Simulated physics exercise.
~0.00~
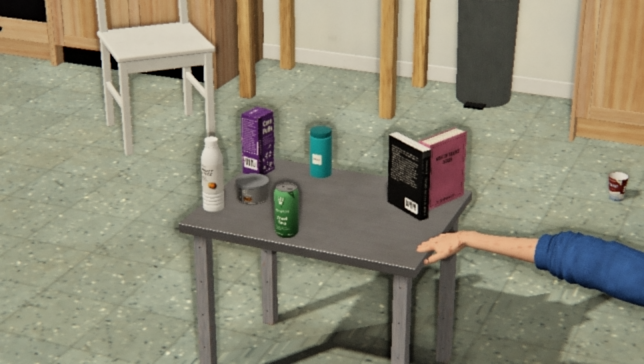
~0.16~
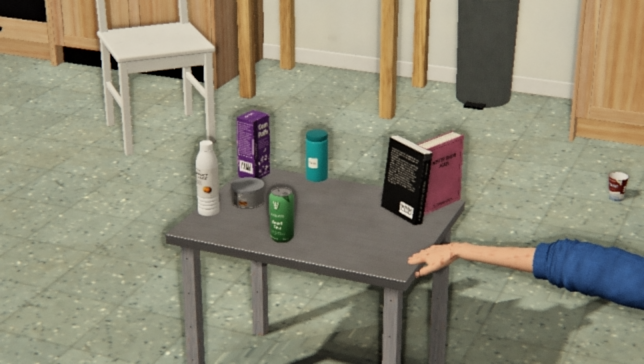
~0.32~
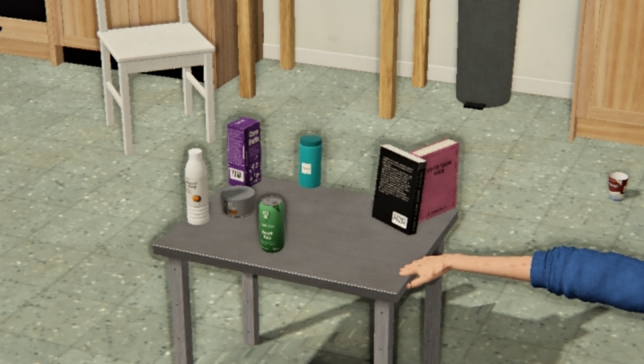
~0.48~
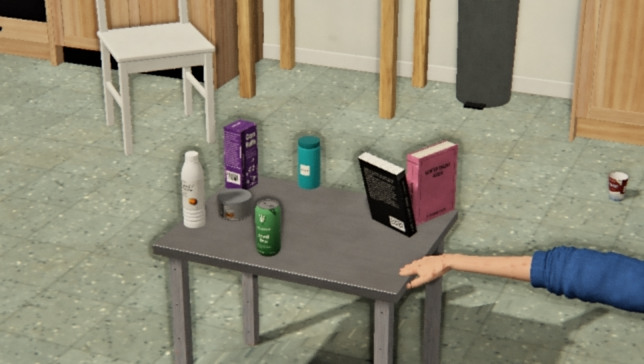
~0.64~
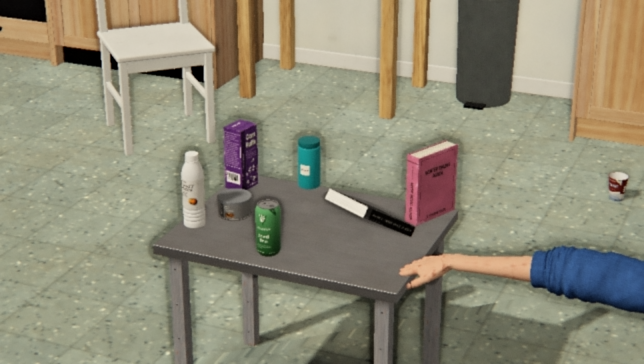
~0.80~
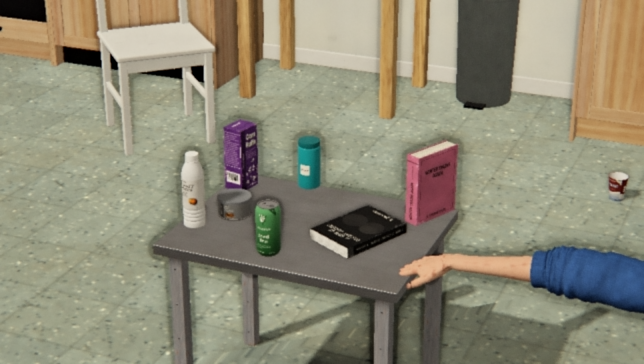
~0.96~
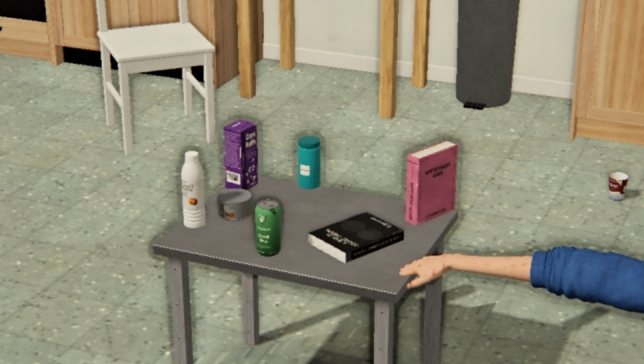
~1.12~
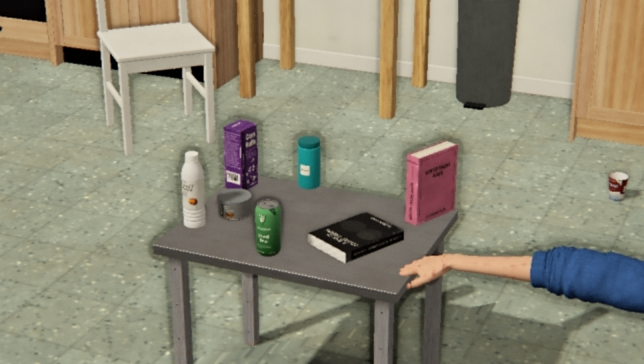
In a tiled room, a hand shifts a table and its black book topples flat.
